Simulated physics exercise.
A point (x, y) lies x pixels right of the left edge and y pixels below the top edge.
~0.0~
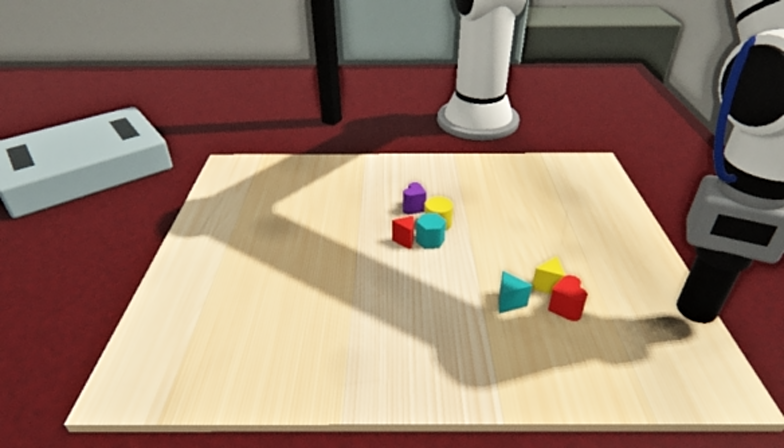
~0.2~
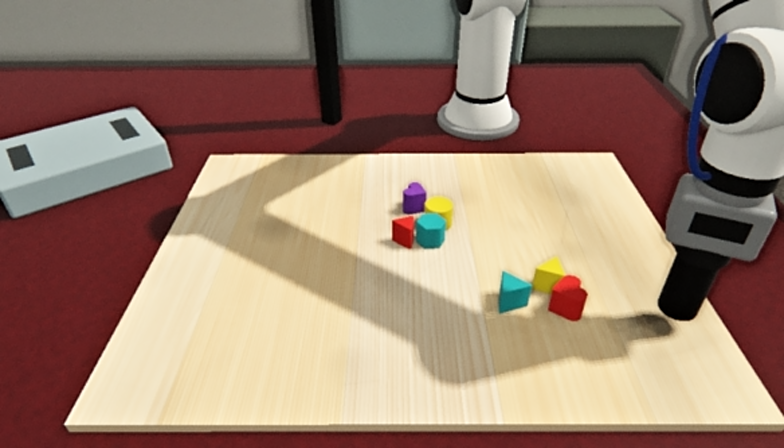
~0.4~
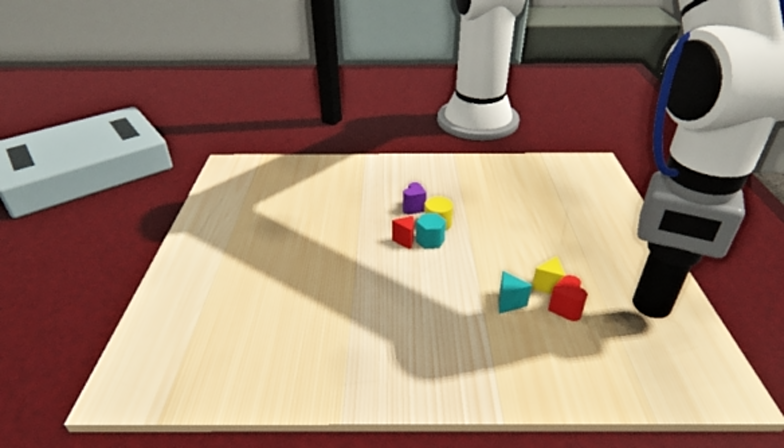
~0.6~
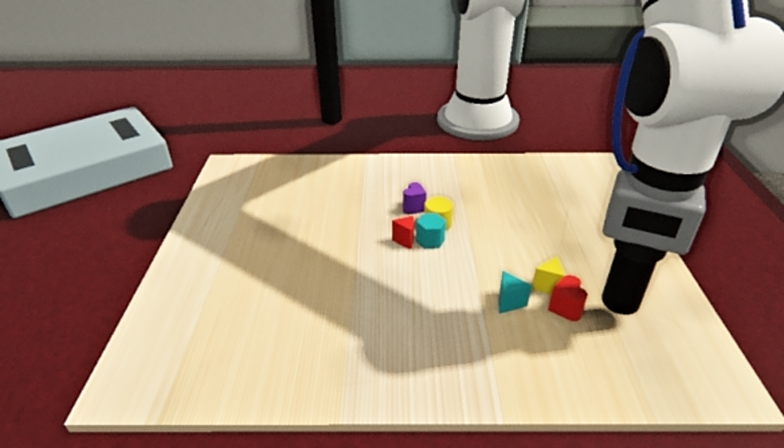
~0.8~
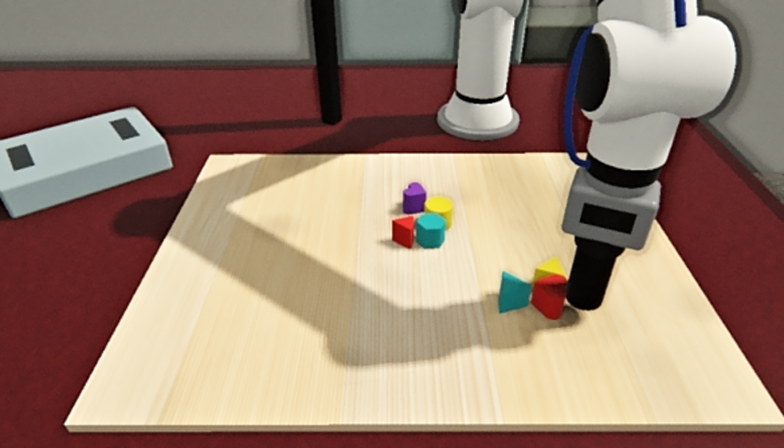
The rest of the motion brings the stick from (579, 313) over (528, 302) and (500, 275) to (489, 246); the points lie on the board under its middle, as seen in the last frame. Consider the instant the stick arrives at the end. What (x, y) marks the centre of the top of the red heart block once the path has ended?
My estimate: (478, 261).
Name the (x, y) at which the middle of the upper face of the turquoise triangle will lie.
Somewhere near (484, 287).
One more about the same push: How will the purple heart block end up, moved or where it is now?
Still in place.
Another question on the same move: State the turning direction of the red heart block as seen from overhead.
The sense of turning is anti-clockwise.
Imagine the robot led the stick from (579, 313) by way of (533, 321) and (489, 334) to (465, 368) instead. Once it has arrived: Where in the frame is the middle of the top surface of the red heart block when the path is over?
The middle of its upper face will lie at (509, 281).
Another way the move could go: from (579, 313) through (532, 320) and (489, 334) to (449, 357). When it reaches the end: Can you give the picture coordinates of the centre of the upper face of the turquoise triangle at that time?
The spot you're after is about (480, 282) in the image.
What follows on the original path. One third of the way, stick (531, 288); turquoise triangle (490, 286), turned 20° clockwise; red heart block (503, 274).
Two thirds of the way, stick (502, 261); turquoise triangle (484, 287); red heart block (478, 261), turned 30° anticlockwise.
At the end, stick (491, 232); purple heart block still; turquoise triangle (484, 287); yellow triangle still; red heart block (478, 261), turned 30° anticlockwise.
